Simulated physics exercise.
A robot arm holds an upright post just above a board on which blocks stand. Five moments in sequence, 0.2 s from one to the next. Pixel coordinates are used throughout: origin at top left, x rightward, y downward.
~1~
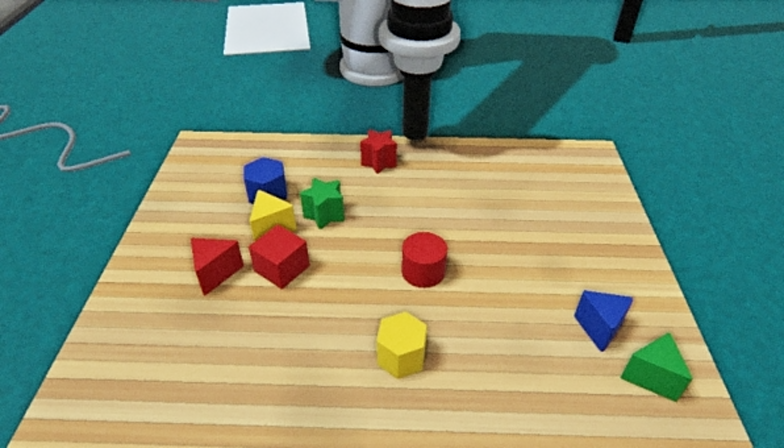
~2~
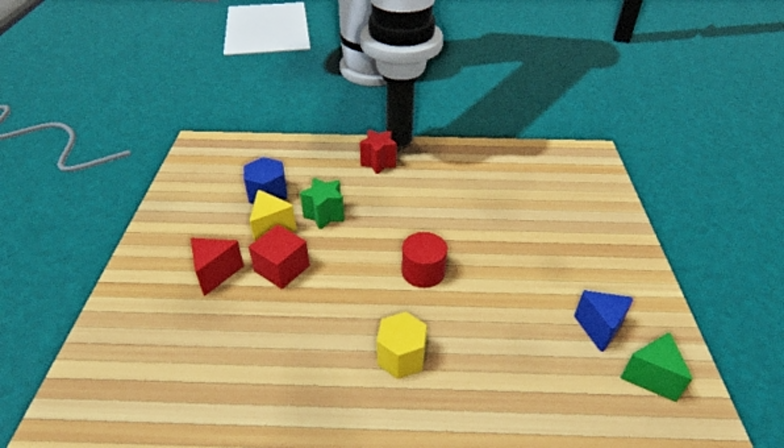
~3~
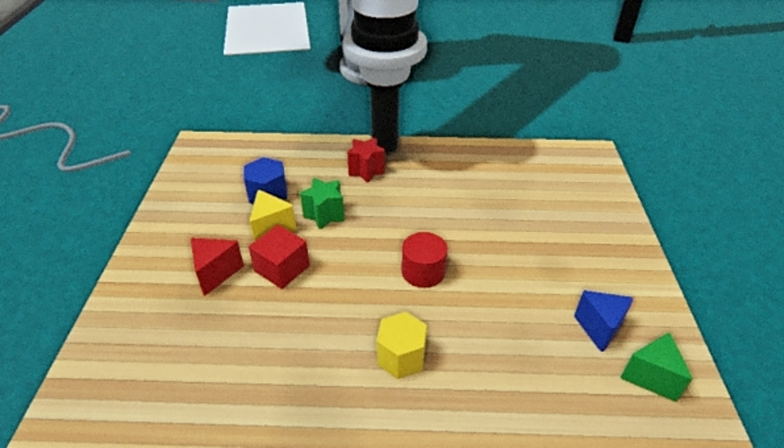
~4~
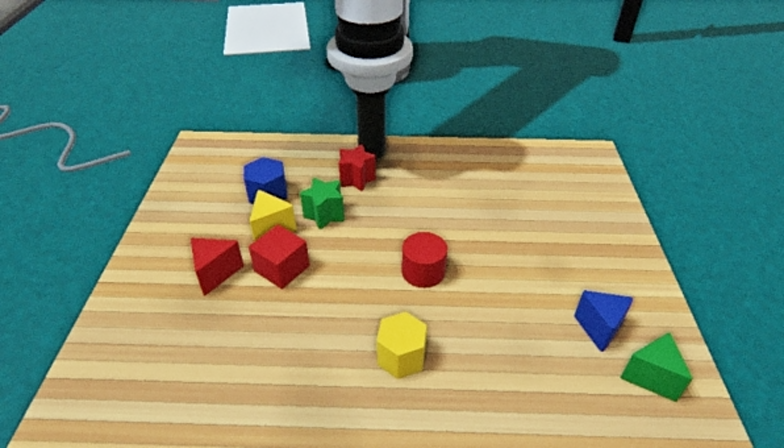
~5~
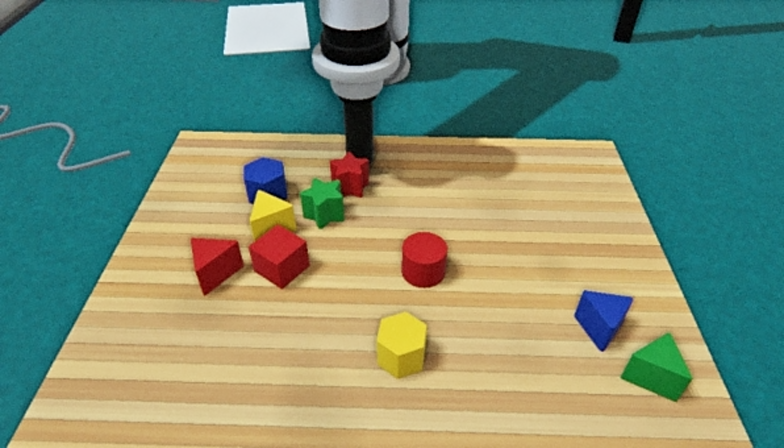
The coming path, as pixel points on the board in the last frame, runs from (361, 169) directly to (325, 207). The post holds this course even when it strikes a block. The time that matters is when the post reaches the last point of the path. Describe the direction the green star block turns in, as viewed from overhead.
Spin direction: Clockwise.
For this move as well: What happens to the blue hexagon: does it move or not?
Stays where it is.
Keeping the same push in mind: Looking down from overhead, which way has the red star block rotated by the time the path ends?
Spin direction: Counter-clockwise.
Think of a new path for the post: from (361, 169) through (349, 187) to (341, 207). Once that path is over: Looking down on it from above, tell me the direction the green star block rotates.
Prediction: Clockwise.
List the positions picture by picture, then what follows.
Tip of the post (415, 134), middles of tops, blue hexagon (263, 169), yellow three-sided block (267, 205), green star block (323, 190), red star block (379, 139), in the first frame.
Post (399, 140), nothing pushed, in the second frame.
Post (385, 146), red star block (365, 147), in the third frame.
Post (372, 153), red star block (355, 155), in the fourth frame.
Post (360, 160), blue hexagon (263, 169), yellow three-sided block (267, 205), green star block (323, 190), red star block (349, 164), in the fifth frame.
The first path, step by step. Halfway along, post (342, 179); green star block (315, 199), turned 25° clockwise; red star block (341, 181), turned 35° anticlockwise.
At the end, post (324, 198); blue hexagon unmoved; yellow three-sided block unmoved; green star block (305, 213), turned 60° clockwise; red star block (336, 200), turned 65° anticlockwise.
